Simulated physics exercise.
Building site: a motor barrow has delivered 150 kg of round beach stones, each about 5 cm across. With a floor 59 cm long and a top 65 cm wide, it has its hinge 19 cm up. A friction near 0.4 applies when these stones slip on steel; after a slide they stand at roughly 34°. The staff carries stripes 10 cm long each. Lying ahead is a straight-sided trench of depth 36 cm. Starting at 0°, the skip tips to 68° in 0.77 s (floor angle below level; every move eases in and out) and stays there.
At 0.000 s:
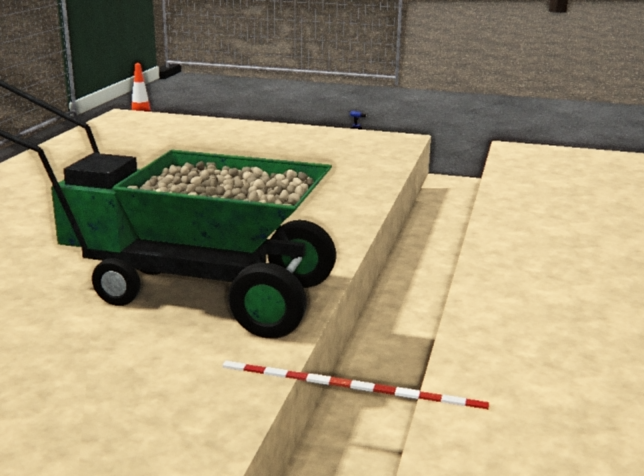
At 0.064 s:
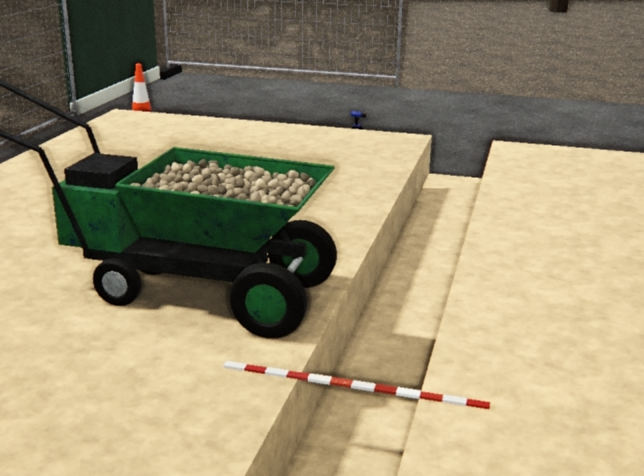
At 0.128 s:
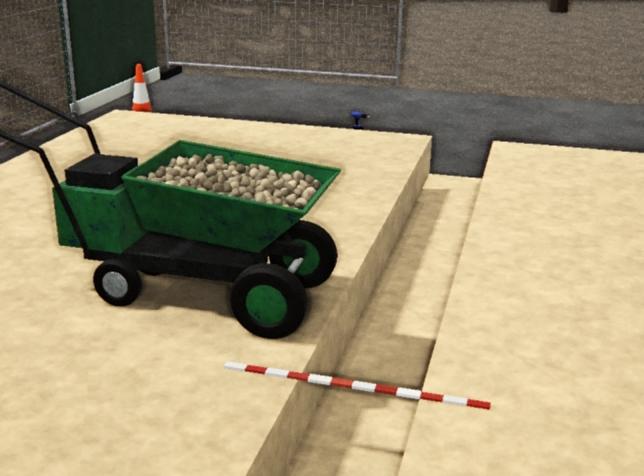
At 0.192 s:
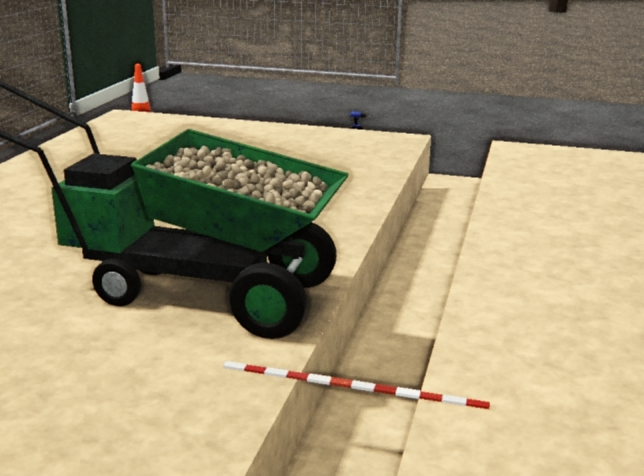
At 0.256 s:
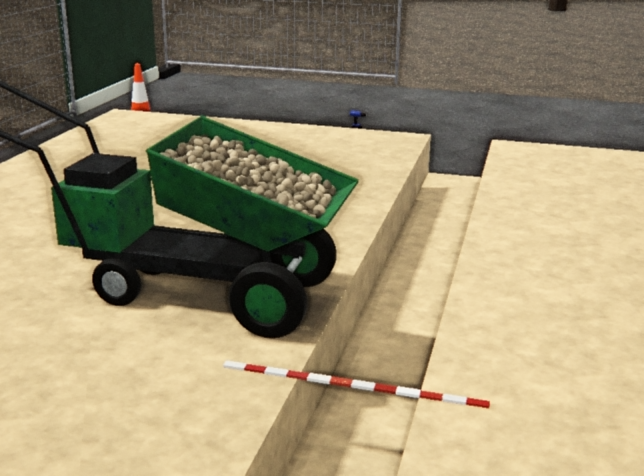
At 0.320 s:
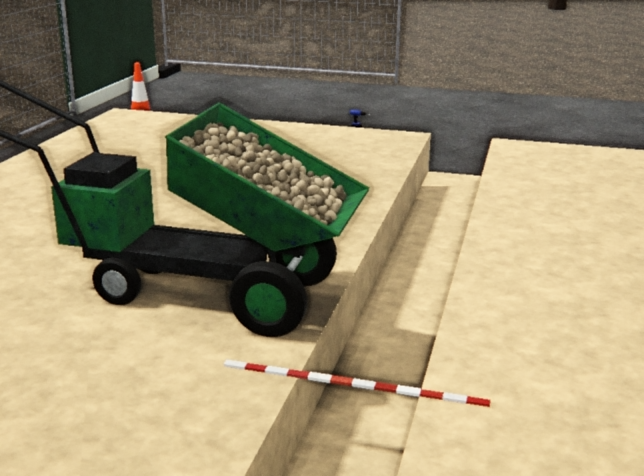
A green skip full of round stones on a motor barrow tilted steadily, its back end rising and its front lip leaning toward the trench on the right, while the wheels stayed still.
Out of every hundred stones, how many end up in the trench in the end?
Around 53 in every hundred.
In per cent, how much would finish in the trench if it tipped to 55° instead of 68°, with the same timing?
Then roughly 55 percent.
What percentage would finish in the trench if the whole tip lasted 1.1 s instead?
It would come to roughly 60 per cent.
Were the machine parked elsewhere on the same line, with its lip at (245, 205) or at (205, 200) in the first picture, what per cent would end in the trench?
From the first spot near 100, from the second near 95 per cent.
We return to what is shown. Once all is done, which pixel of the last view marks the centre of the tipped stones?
(431, 367).
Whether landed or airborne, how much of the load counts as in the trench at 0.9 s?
By that moment, roughly 25 per cent of the load.
After 0.6 s the floor is at 58°; 100 % in the skip; the foremost stones are at (379, 257).
After 0.9 s the floor is at 68°; 64 % in the skip, 27 % in the trench, 8 % past the trench; the foremost stones are at (461, 337).
After 1.2 s the floor is at 68°; 16 % in the skip, 39 % in the trench, 46 % past the trench; the foremost stones are at (627, 347).
After 3.2 s the floor is at 68°; 0 % in the skip, 53 % in the trench, 47 % past the trench; the foremost stones are past the picture's edge.
